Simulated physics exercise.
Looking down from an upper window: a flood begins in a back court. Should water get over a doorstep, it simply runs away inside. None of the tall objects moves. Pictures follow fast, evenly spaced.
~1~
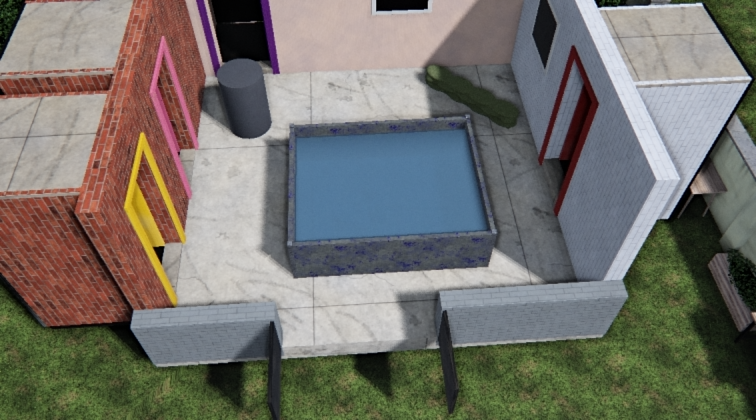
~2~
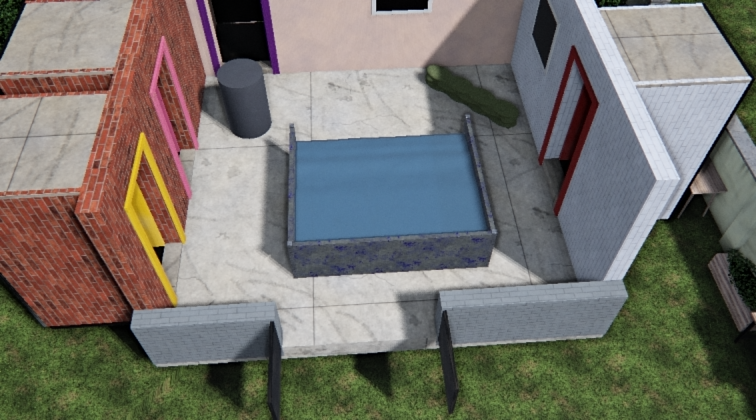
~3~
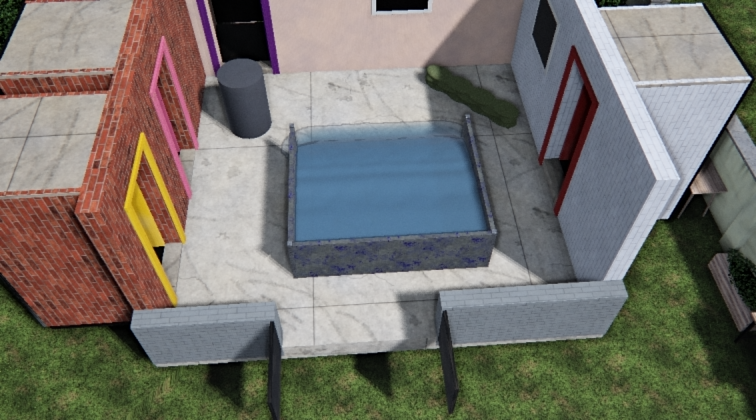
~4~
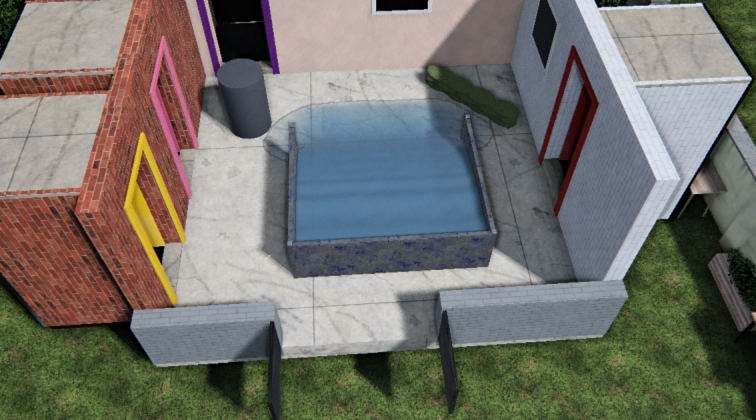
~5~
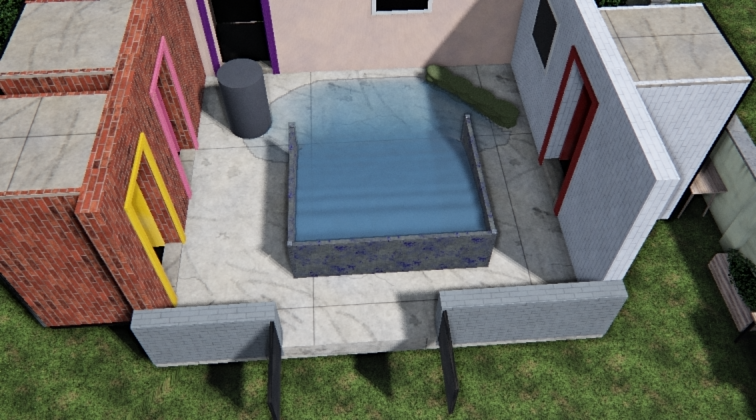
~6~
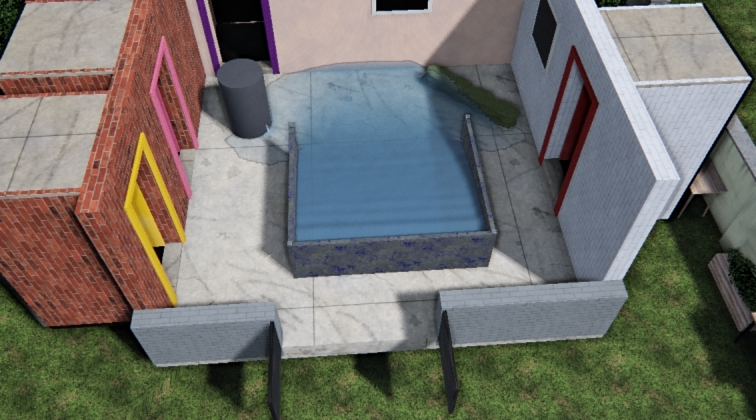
The footage shows a raised stone tank of water in a walled courtyard; its far side disappears, and water pours out across the pale paving, spreading toward the back wall and around the dark cylinder and green object.
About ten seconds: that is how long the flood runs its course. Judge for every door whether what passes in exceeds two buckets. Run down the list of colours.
The red door does not exceed two; the pink door exceeds two; the yellow door exceeds two; the purple door exceeds two.
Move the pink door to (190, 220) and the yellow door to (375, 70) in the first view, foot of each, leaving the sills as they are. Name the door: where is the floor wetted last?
Answer: The pink-painted one.
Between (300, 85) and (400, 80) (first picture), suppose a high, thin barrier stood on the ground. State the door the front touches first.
My answer is the door marked purple.
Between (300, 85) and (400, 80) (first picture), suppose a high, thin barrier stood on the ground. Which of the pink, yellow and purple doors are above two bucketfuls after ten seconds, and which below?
Pink overshoots, yellow overshoots, purple overshoots.
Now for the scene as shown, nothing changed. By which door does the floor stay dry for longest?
I'd go with the door marked yellow.
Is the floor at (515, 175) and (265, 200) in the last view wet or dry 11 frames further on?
Result, in the order given: Wetted / not wetted.
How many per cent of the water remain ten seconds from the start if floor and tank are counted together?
Estimate: 74 %.
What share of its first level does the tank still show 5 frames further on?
52 per cent or thereabouts.
A moment on, water covers 40 % of the floor; the red door not reached, the pink door not reached, the yellow door not reached, the purple door under two buckets in.
Next, water covers 50 % of the floor; the red door wet at the sill, nothing in, the pink door wet at the sill, nothing in, the yellow door not reached, the purple door over two buckets in.
Then, water covers 80 % of the floor; the red door wet at the sill, nothing in, the pink door under two buckets in, the yellow door wet at the sill, nothing in, the purple door far over two buckets in.
Later, water covers 95 % of the floor; the red door under two buckets in, the pink door over two buckets in, the yellow door under two buckets in, the purple door far over two buckets in.
In the end, water covers 95 % of the floor; the red door under two buckets in, the pink door over two buckets in, the yellow door far over two buckets in, the purple door far over two buckets in.
